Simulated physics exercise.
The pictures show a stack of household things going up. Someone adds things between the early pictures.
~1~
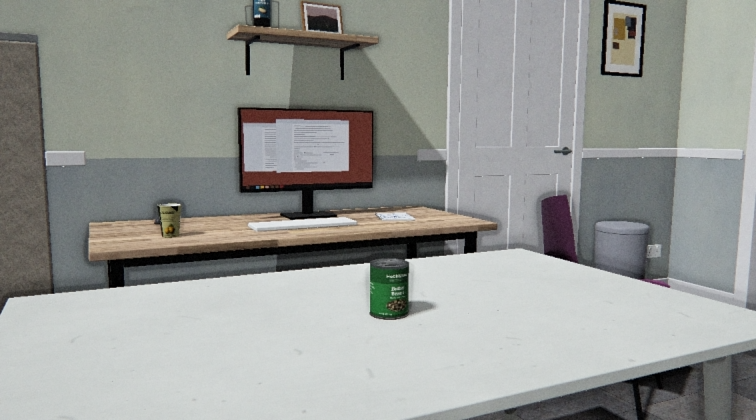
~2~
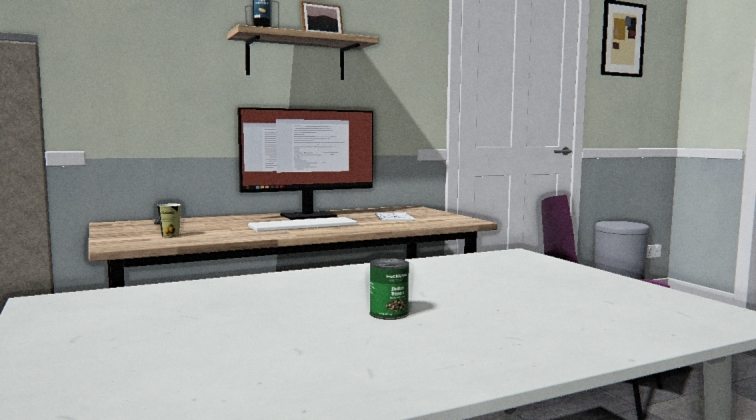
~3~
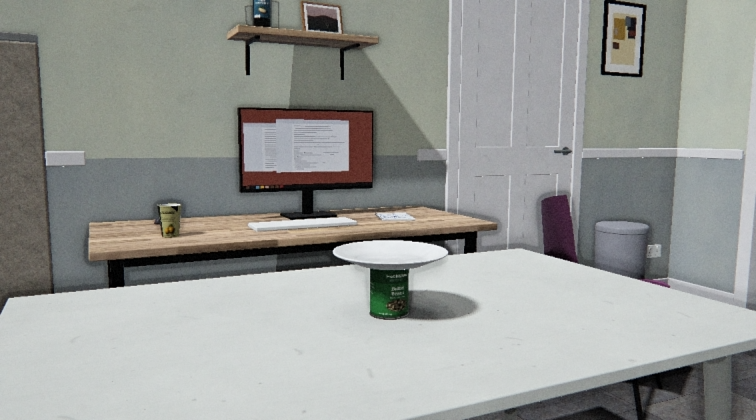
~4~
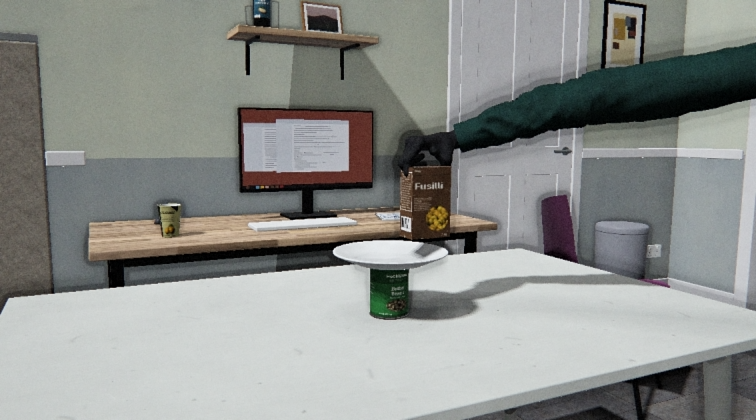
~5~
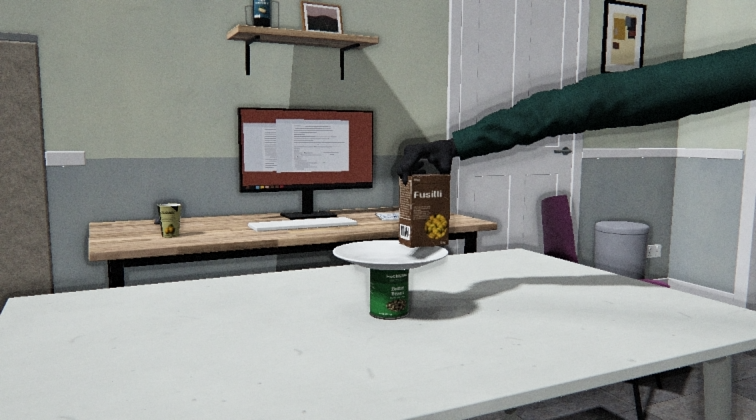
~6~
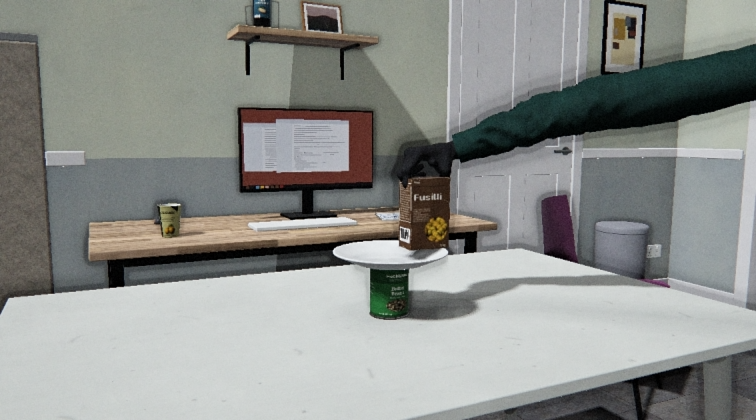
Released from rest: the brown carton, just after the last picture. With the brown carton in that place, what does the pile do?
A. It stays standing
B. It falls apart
A, it stays standing.
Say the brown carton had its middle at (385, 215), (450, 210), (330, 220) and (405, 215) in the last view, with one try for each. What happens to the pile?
The pile does not fall in the first case, goes down in the second, goes down in the third and does not fall in the fourth.
Then, 0.10 s past the last view, nothing moves.
Then, 0.40 s past the last view, brown carton resting near (424, 213).
Finally, all 3 still in place. Final places as the last picture's camera would see them, brown carton near (424, 213). The pile holds.
